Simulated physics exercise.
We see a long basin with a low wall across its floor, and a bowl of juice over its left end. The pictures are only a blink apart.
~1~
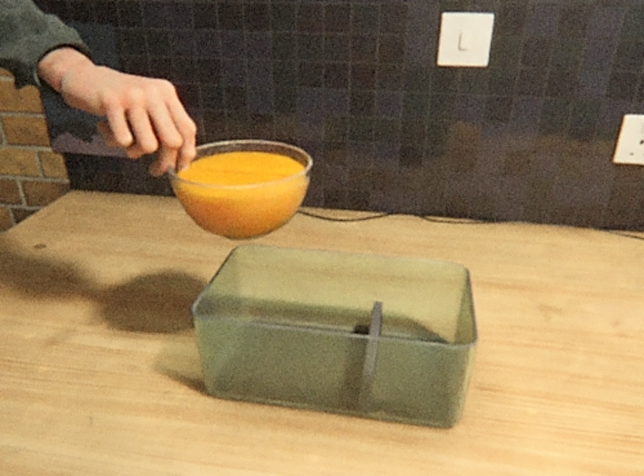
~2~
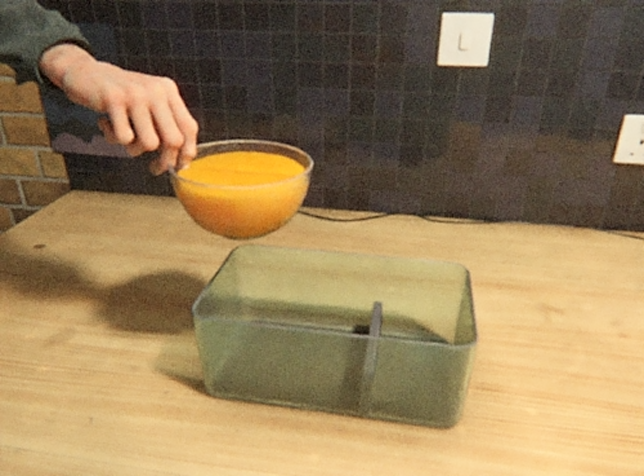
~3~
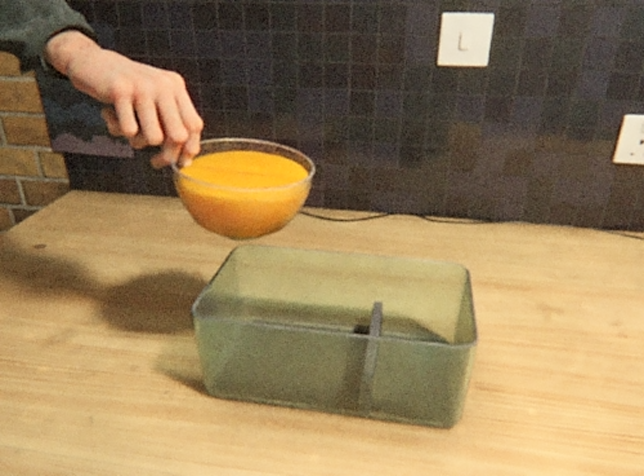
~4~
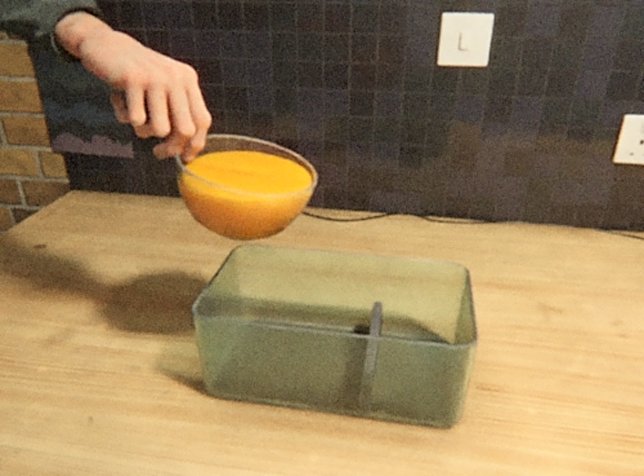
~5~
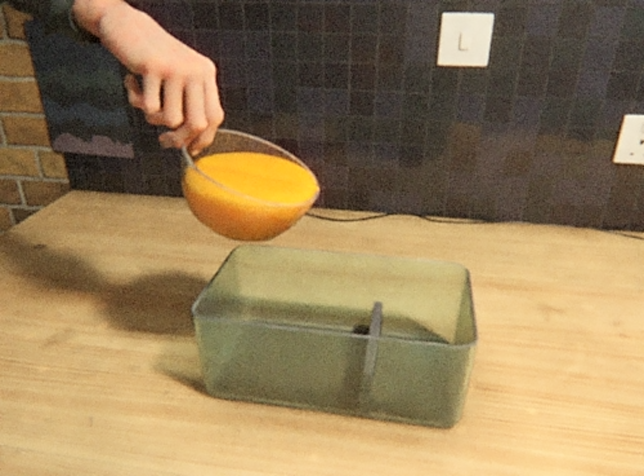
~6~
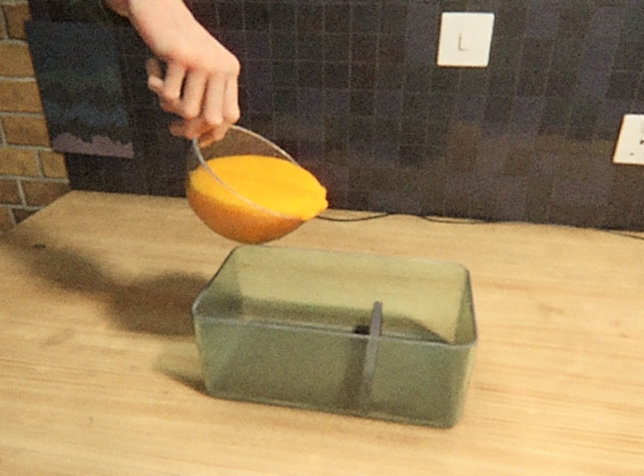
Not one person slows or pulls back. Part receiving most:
Heavier on the left.
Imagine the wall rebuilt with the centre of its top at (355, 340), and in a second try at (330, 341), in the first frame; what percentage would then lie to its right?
Around 35 percent in try one and around 70 percent in try two.
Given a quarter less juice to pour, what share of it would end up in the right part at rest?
I'd say roughly 5 percent.
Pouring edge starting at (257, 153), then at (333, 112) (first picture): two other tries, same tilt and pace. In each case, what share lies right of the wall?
Roughly 15 % the first time and roughly 50 % the second.
A moment on, the tilt is 96° and 15 per cent is still to pour, 48 is left of the wall and 9 right of it.
Next, the tilt is 102° and 0 per cent is still to pour, 83 is left of the wall and 11 right of it.
Then the tilt is 102° and 0 per cent is still to pour, 83 is left of the wall and 13 right of it.
Later the tilt is 102° and 0 per cent is still to pour, 83 is left of the wall and 13 right of it.
In the end 83 per cent lies left of the wall, 13 right of it and 4 outside.
